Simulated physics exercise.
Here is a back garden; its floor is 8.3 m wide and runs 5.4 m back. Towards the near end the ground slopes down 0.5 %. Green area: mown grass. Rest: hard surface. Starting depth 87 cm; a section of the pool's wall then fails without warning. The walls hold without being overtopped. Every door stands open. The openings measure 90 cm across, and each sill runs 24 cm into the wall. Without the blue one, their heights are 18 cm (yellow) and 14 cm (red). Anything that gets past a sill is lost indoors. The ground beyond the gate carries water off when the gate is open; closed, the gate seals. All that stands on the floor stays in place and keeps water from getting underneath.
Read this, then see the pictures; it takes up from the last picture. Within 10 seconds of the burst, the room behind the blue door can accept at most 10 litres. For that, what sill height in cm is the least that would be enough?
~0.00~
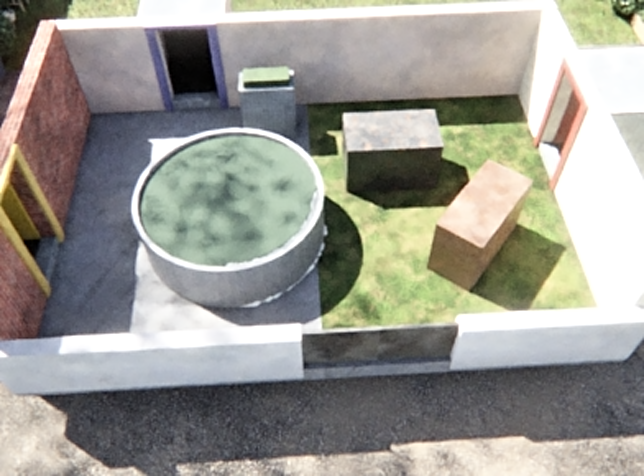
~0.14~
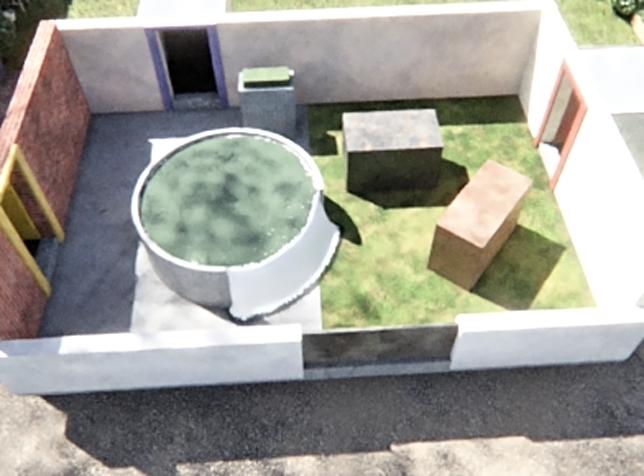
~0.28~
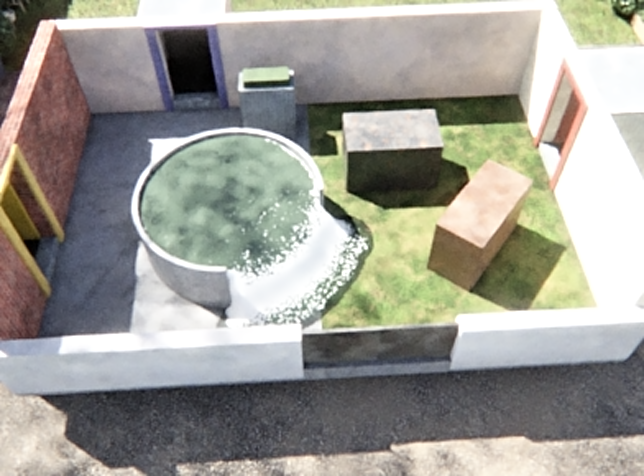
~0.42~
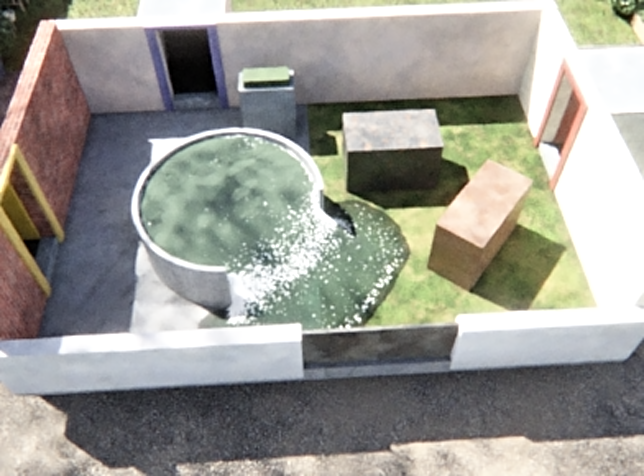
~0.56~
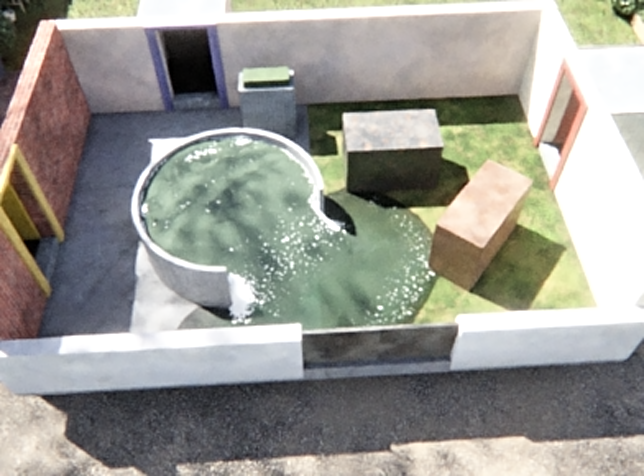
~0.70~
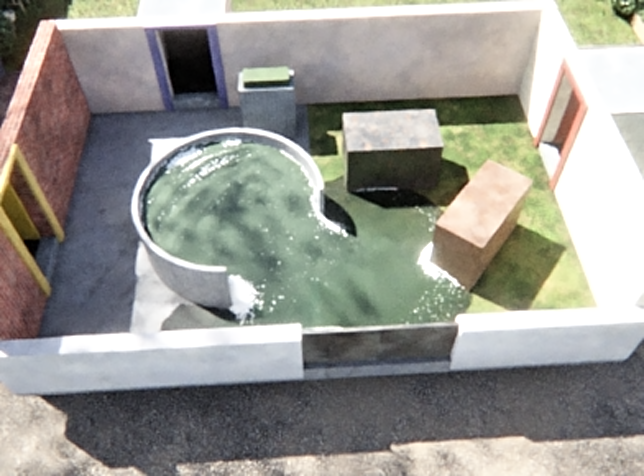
A sill of about 11.5 cm would just do.
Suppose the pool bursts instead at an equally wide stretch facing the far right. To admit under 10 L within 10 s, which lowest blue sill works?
Roughly 10.0 cm.
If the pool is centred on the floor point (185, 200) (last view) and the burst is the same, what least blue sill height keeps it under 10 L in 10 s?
It must be around 12.0 cm tall.
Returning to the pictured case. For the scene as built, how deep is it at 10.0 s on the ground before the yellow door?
You'd measure close to 6.5 cm there.
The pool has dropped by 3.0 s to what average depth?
Some 26 cm.
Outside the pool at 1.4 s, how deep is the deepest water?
56 cm.
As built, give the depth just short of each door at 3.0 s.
Reading in centimetres: Blue = 0, yellow = 16, red = 11.
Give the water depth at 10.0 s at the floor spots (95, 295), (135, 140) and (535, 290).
Depth: About 7, 16, 14 cm.
After 1.4 s water covers 35 % of the floor, deepest (56 cm) near (311, 342); it has not reached the blue door.
After 3.0 s water covers 60 % of the floor, deepest (53 cm) near (610, 337); it has not reached the blue door.
After 10.0 s water covers 100 % of the floor, deepest (20 cm) near (75, 229); 11 cm at the blue door, 0 litres in over its 19 cm sill.
At the blue door as built, the water arrived by 5.8 s and peaked near 16 cm at 8.2 s.
With a sill of 10 cm, 19 litres would have come in within the 10 s; with 13.5 cm, 3 litres. So under 10 litres takes about 11.5 cm.
